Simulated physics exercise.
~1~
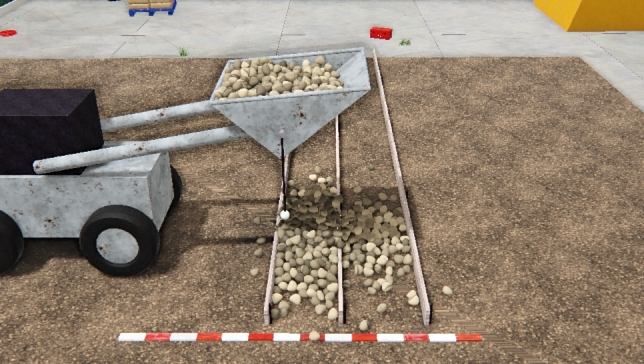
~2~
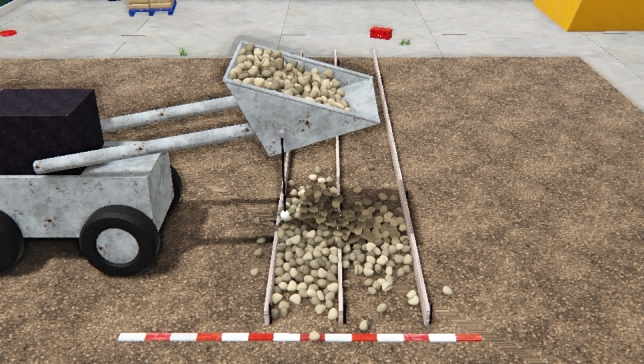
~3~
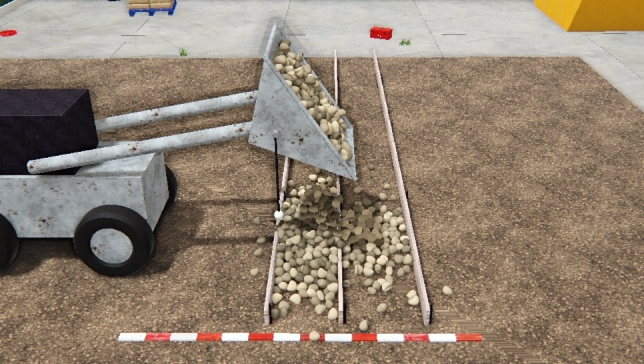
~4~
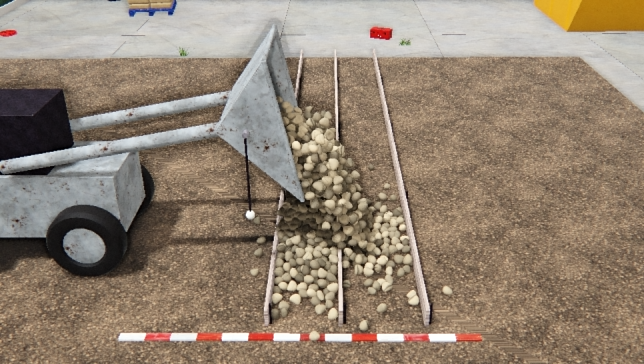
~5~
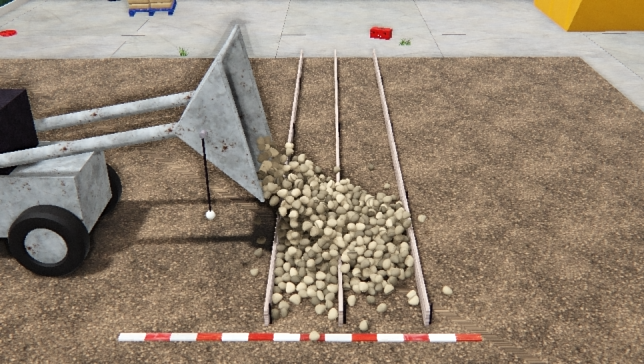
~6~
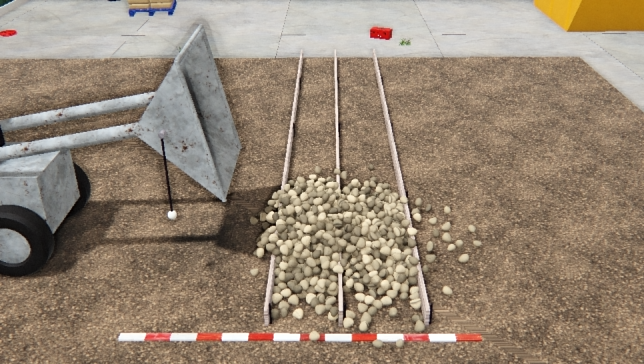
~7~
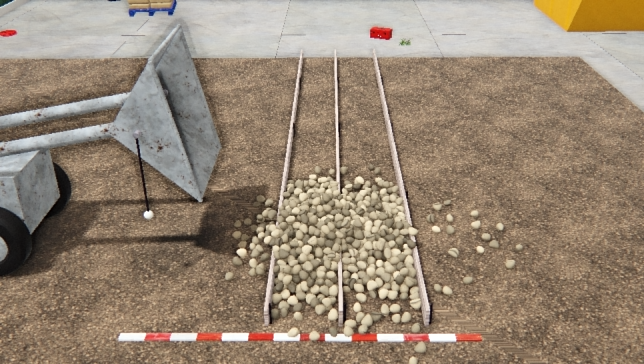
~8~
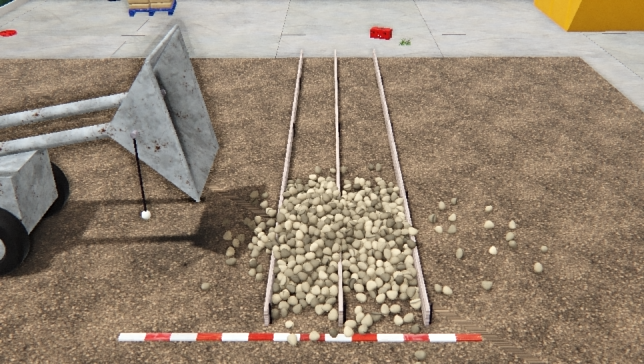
At the start, a loader on the left holds a metal bucket full of pale rounded stones above three long boards, where an earlier heap already lies behind a red and white striped staff. The bucket tips forward to the right, and its load slides toward the lower edge. As it steepens, the stones pour onto the heap while the machine backs away to the left. The pile swells and spreads across both bays, and some stones scatter past the right-hand board. Finally, the emptied bucket stays tilted at the left, a white ball hanging beneath it, beside the broad, low heap.
